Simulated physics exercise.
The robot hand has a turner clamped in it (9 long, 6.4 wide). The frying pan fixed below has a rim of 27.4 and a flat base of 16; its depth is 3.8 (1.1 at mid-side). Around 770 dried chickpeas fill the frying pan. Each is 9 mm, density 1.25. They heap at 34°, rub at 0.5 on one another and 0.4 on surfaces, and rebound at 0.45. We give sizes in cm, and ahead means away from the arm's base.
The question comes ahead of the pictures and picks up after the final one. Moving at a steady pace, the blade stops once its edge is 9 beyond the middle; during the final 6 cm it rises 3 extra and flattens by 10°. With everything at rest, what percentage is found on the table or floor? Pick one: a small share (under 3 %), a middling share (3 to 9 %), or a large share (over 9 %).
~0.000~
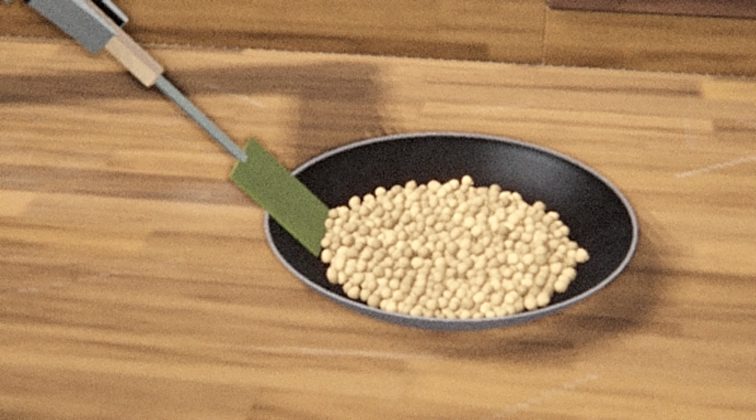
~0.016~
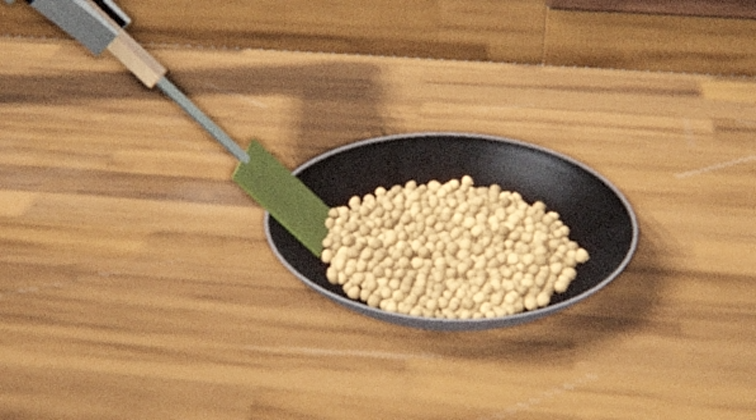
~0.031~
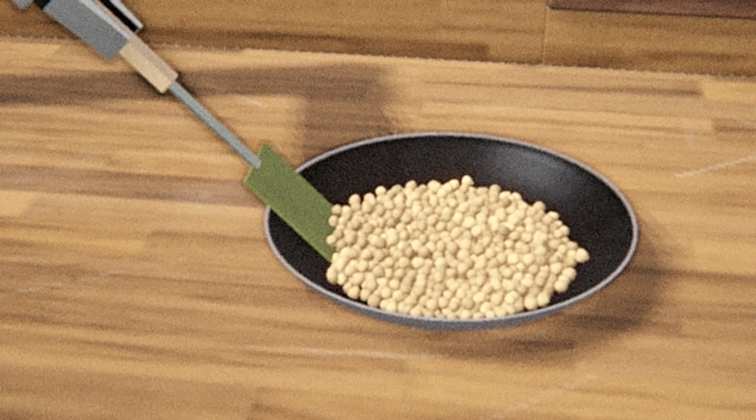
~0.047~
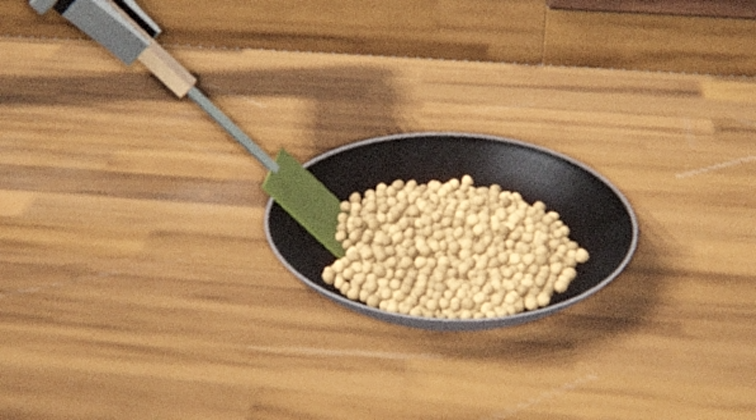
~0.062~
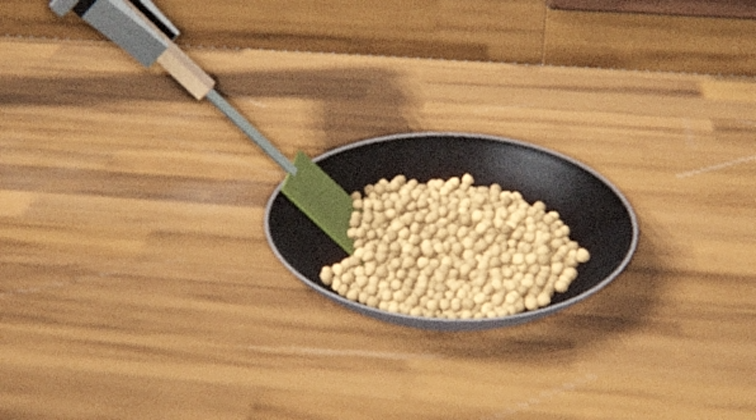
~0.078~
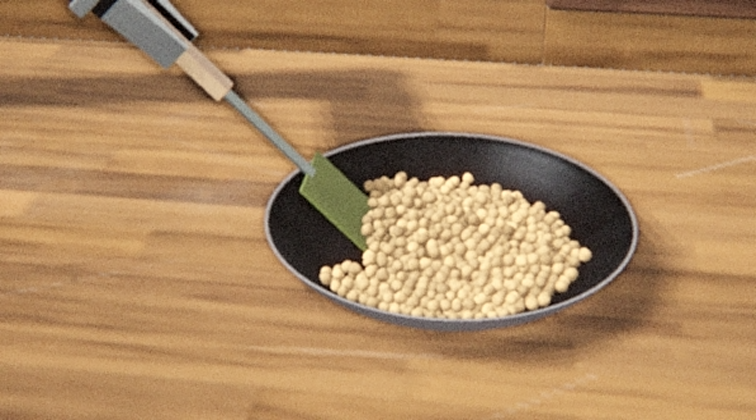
A large share.
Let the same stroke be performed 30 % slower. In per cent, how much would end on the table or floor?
About 5 %.
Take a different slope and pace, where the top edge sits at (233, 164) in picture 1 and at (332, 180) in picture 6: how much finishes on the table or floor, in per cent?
Around 20 per cent finishes on the table or floor.
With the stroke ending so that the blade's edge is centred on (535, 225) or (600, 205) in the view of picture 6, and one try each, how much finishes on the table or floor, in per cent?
Respectively about 5 and 25 percent end on the table or floor.
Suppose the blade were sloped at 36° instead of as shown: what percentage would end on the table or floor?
My guess is close to 15 per cent.
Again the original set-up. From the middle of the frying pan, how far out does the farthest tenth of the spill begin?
Radial distance: Approx. 45 cm.
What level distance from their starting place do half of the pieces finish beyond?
About 3 centimetres.
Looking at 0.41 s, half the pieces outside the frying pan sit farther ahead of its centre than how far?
About 20 cm.
After 0.13 s, sloping 45°, highest piece 6 above the table; 770 in the frying pan.
After 0.18 s, sloping 42°, highest piece 6 above the table; 770 in the frying pan.
After 0.41 s, sloping 35°, highest piece 4 above the table; 649 in the frying pan, 121 on the table or floor.
After 1.46 s, sloping 35°, highest piece 4 above the table; 649 in the frying pan, 121 on the table or floor.
In the end, 649 in the frying pan, 121 on the table or floor. That is 16 % on the table or floor.
